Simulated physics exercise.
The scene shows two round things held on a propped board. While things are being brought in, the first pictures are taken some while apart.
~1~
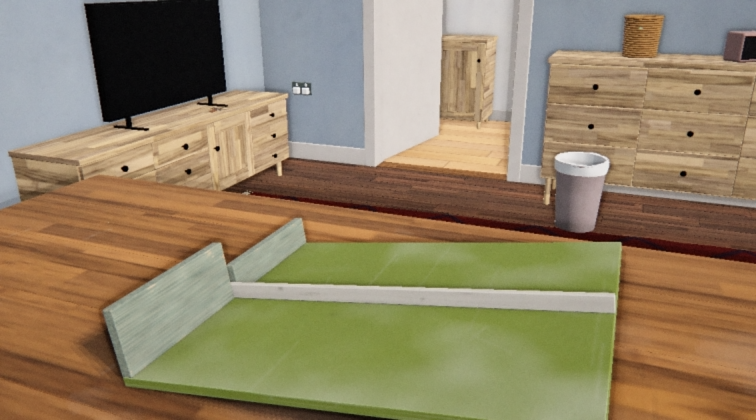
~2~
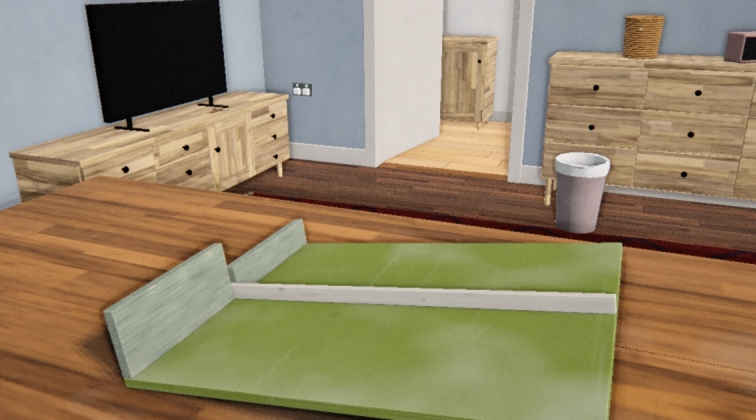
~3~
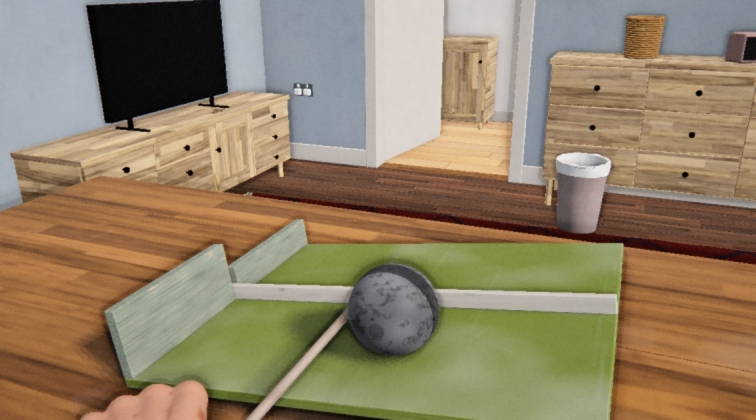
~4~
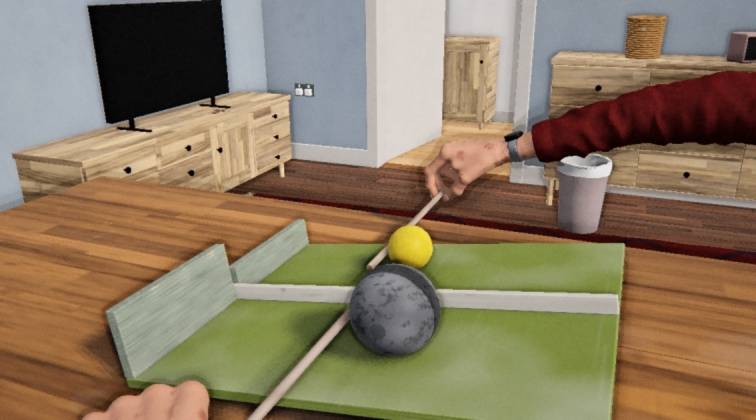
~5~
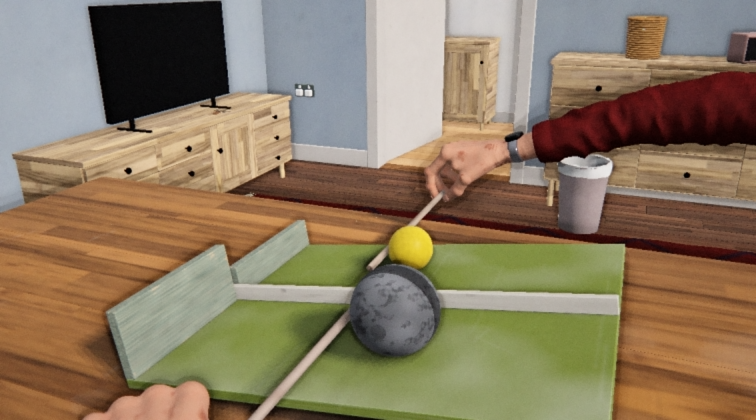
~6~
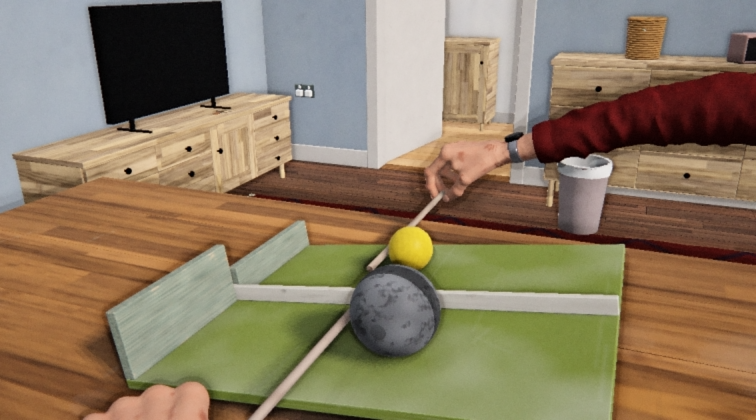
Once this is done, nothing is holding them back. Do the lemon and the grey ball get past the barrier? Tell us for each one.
Lemon: Kept; grey ball: Kept.
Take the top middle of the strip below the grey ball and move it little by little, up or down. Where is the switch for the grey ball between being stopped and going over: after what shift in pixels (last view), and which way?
It is roughly 48 pixels, and the shift goes down.
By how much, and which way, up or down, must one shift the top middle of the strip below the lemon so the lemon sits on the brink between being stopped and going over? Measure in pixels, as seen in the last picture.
Down, by around 20 pixels.
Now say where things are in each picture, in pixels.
The first frame shows board (393, 277).
The second frame shows board (393, 278).
The third frame shows board (394, 278).
The fourth frame shows held back by the sticks; grey ball (395, 309); board (395, 278).
The fifth frame shows held back by the sticks; lemon (410, 248); board (396, 279).
The sixth frame shows held back by the sticks; lemon (410, 249); grey ball (395, 310); board (396, 279).
Then, 0.30 s after the last picture, lemon rolling on the board near (387, 250); grey ball rolling on the board near (364, 310).
Then, 0.50 s after the last picture, lemon rolling on the board near (338, 250); grey ball rolling on the board near (300, 307).
Then, 0.64 s after the last picture, lemon rolling on the board near (292, 250); grey ball rolling on the board near (241, 305).
At rest, the lemon gets caught, near (293, 250); the grey ball gets caught, near (214, 304).
